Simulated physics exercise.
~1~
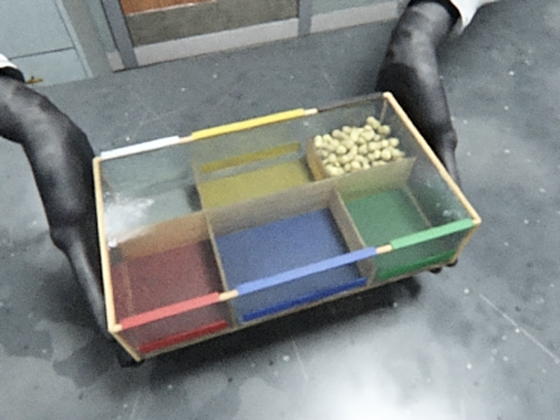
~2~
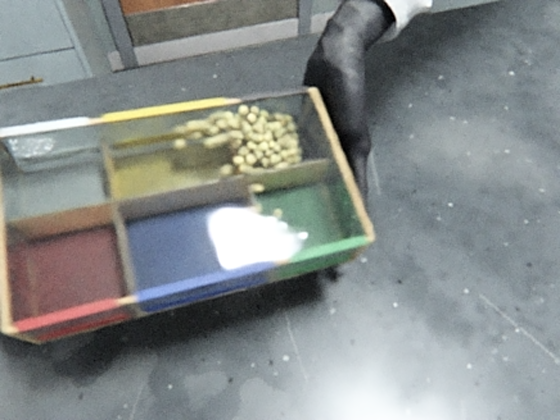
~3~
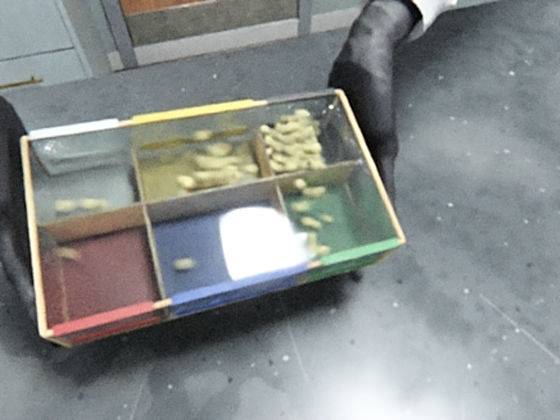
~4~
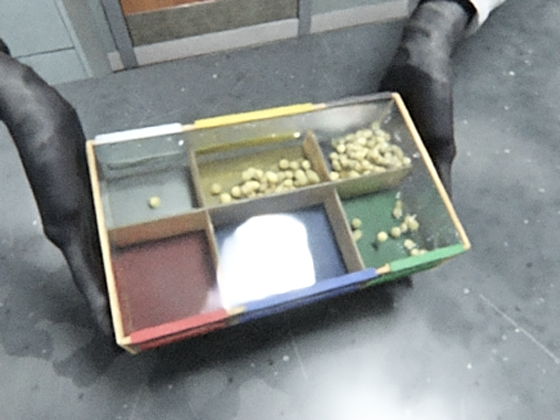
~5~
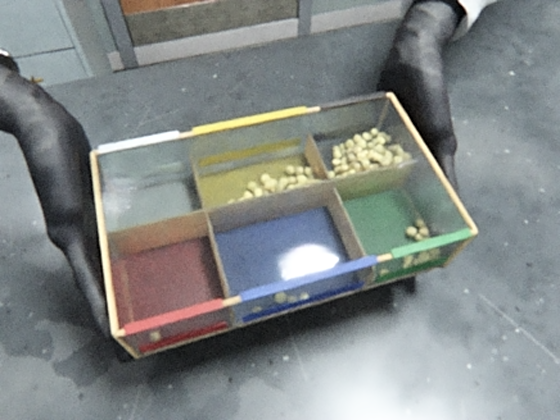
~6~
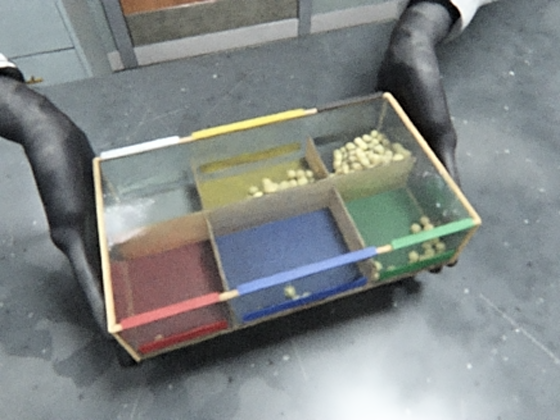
Two dark-gloved hands hold a shallow, clear-topped box over a speckled grey counter, seen from above at an angle, with pale cabinets behind. Its six compartments have coloured edges, with white, yellow and a black one along the back and red, blue and green in front, and pale soya beans heaped in the back right corner. The hands shake the box left and right, and beans spill over the partitions as it tips. The box then settles level again and rests, with most beans still at back right, a good share in yellow and a few in green.
